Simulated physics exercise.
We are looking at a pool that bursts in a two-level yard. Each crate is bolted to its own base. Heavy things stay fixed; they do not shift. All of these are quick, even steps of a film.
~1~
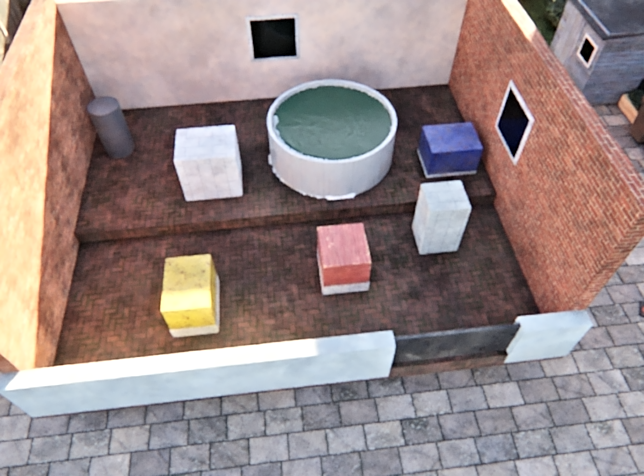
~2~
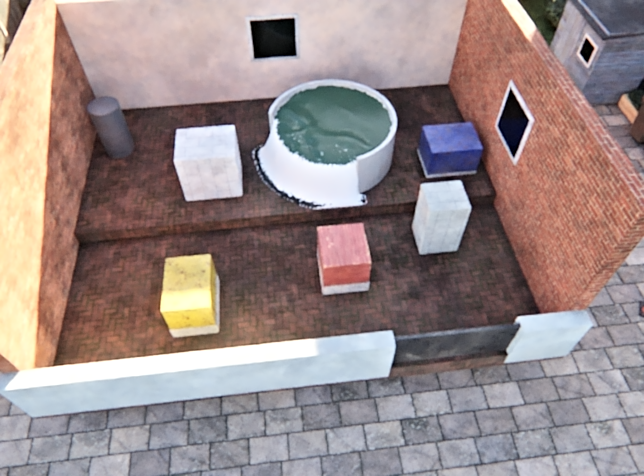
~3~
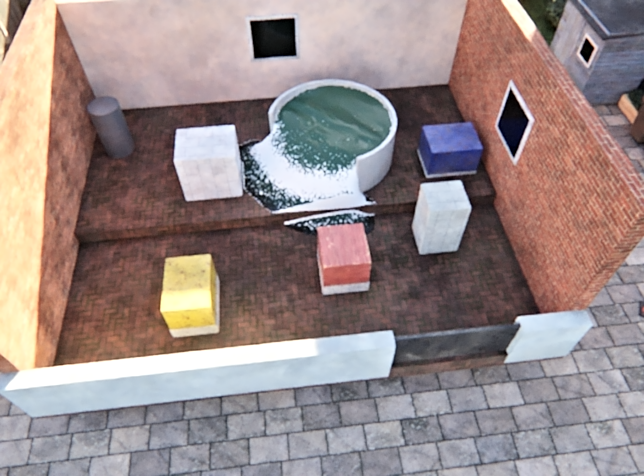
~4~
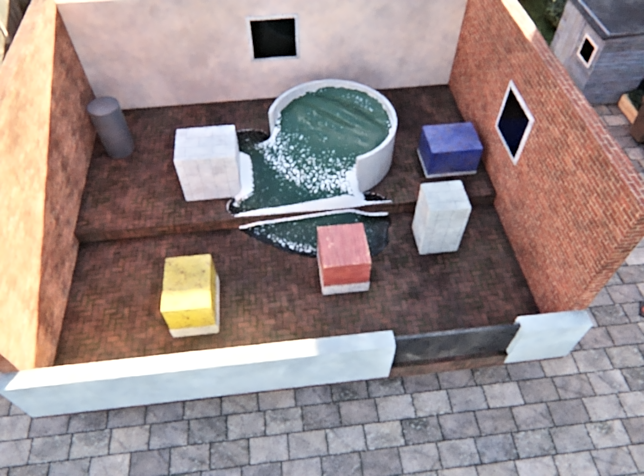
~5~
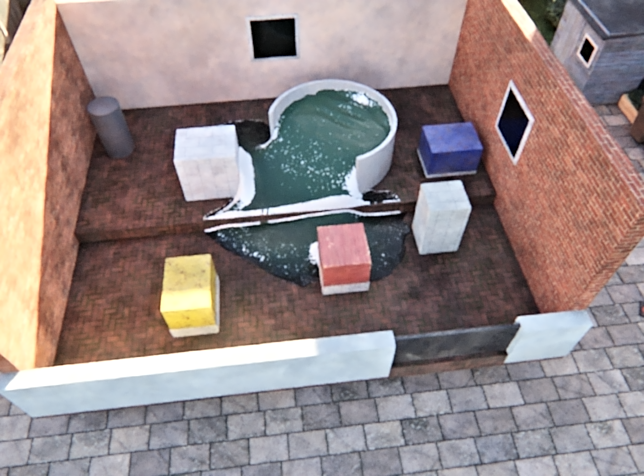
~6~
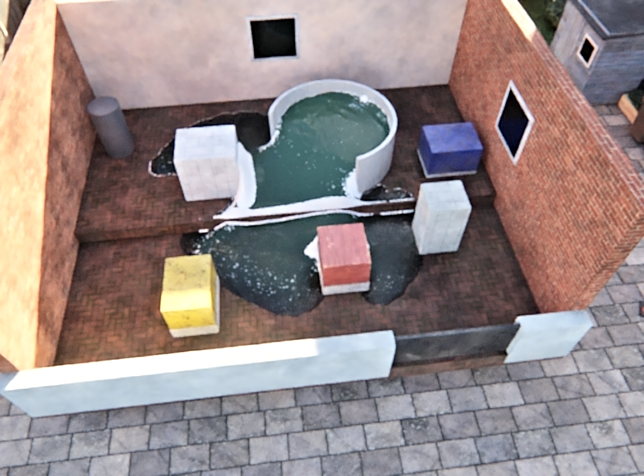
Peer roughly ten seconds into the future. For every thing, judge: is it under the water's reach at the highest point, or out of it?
In order: The red crate is exposed; the blue crate is protected; the yellow crate is exposed.
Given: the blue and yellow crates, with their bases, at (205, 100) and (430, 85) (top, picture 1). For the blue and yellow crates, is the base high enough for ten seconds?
So the blue one gets reached and the yellow one stays high and dry.
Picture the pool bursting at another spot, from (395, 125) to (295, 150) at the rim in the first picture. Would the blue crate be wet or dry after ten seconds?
Looking at it, the blue crate gets overtopped.
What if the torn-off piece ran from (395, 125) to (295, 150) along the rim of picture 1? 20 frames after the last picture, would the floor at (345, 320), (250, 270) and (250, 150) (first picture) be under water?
Well, the first one's sodden, the second's sodden, and the third's left untouched.
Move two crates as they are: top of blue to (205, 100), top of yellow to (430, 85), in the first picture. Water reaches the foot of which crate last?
Answer: The crate marked yellow.
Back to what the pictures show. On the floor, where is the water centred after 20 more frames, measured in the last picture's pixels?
The water centres close to (255, 252).
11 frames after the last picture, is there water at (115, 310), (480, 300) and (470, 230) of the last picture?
First spot swamped, second spot swamped, third spot clear.
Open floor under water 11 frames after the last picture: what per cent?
Around 65 percent, give or take.
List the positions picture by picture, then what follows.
In the first picture, still water in the round tank at (332, 122).
In the second picture, water pours out at (294, 177) and has run to (360, 204).
In the third picture, water pours out at (294, 178) and has run to (369, 226).
In the fourth picture, water pours out at (295, 180) and has run to a hidden place.
In the fifth picture, water pours out at (295, 180) and has run to a hidden place.
In the sixth picture, the front is at (156, 162), out from the gap at (295, 180).
A moment on, water covers 45 % of the floor; the red crate water round its plinth, the blue crate not reached, the yellow crate water round its plinth.
Next, water covers 65 % of the floor; the red crate water round its plinth, the blue crate not reached, the yellow crate water round its plinth.
Then, water covers 75 % of the floor; the red crate water round its plinth, the blue crate not reached, the yellow crate water round its plinth.
Later, water covers 85 % of the floor; the red crate water round its plinth, the blue crate not reached, the yellow crate water round its plinth.
In the end, water covers 85 % of the floor; the red crate was topped, the blue crate stayed above the water, the yellow crate was topped.
